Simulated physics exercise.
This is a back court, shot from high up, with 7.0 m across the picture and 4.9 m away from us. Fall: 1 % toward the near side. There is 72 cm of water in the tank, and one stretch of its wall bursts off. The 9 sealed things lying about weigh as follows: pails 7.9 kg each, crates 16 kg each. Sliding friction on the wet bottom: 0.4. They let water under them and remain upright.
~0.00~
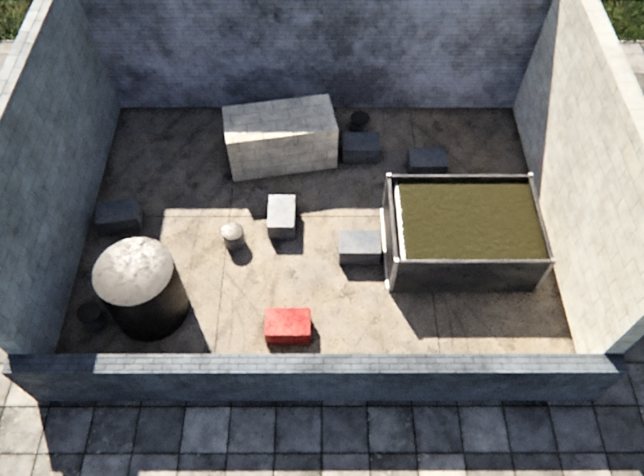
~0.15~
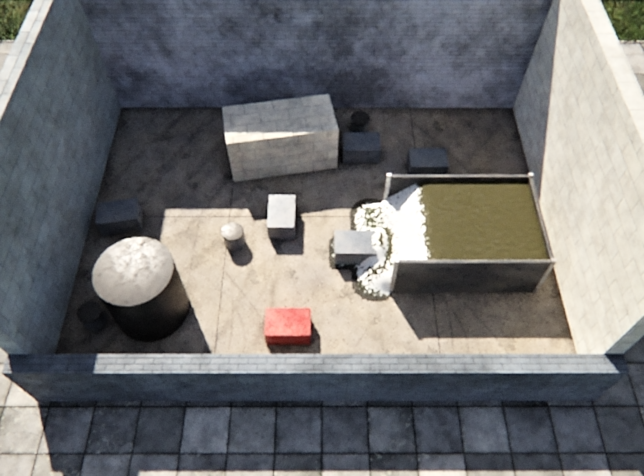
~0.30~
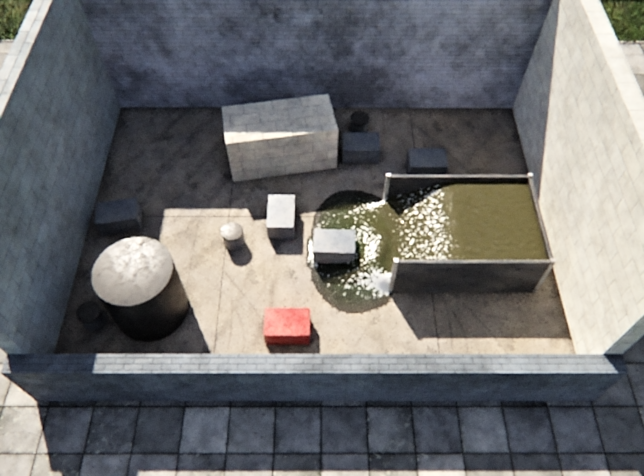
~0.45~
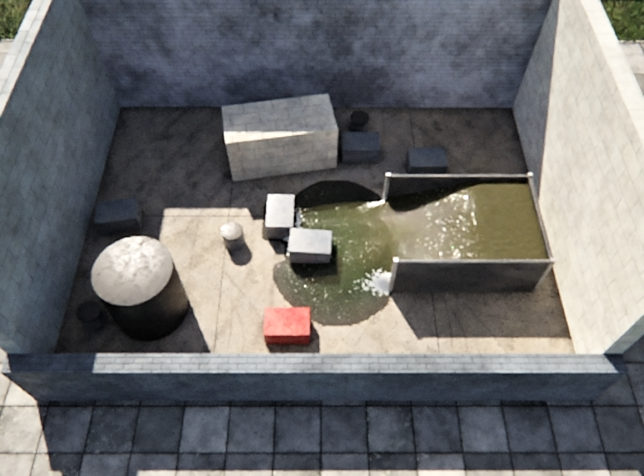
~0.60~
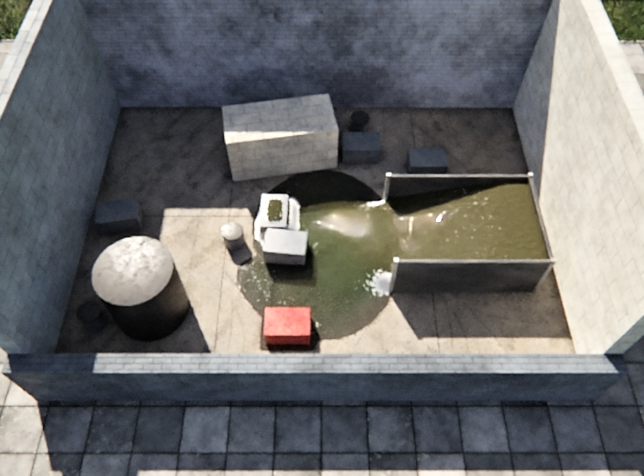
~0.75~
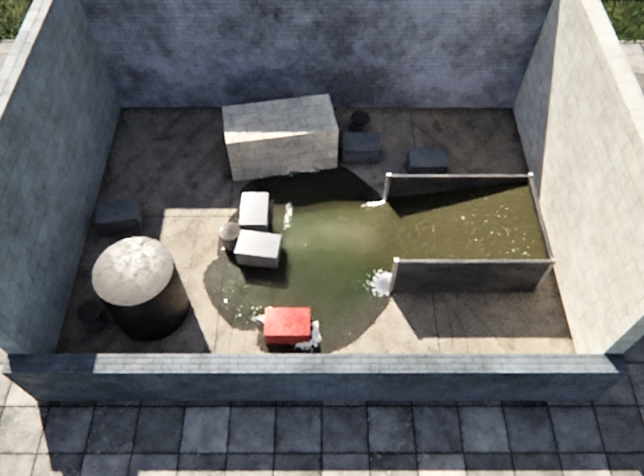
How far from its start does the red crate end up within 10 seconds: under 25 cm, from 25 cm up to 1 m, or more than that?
The red crate ends more than 1 m away.
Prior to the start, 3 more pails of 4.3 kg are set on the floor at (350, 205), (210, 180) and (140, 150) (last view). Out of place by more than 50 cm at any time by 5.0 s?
Result, in listed order: Exceeded / exceeded / exceeded.
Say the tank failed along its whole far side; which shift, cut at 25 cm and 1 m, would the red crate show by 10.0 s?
I'd say the red crate is shoved partway.
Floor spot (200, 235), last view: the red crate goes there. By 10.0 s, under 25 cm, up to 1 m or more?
In the end it is hauled off.
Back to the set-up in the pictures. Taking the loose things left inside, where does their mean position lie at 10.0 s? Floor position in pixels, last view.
I'd put it around (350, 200).
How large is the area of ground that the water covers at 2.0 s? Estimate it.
I'd put it close to 18 m2.
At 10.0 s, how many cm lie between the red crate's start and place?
About 250 cm.
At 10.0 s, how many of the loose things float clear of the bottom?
Of them, 5.
After 2.0 s the red crate is near (200, 345), 1.2 m from its start, afloat; 4 afloat.
After 4.5 s the red crate is near (69, 343), 2.7 m from its start, afloat; 5 afloat.
After 7.0 s the red crate is near (76, 349), 2.7 m from its start, afloat; 3 afloat.
After 10.0 s the red crate is near (86, 341), 2.6 m from its start, afloat; 5 afloat.
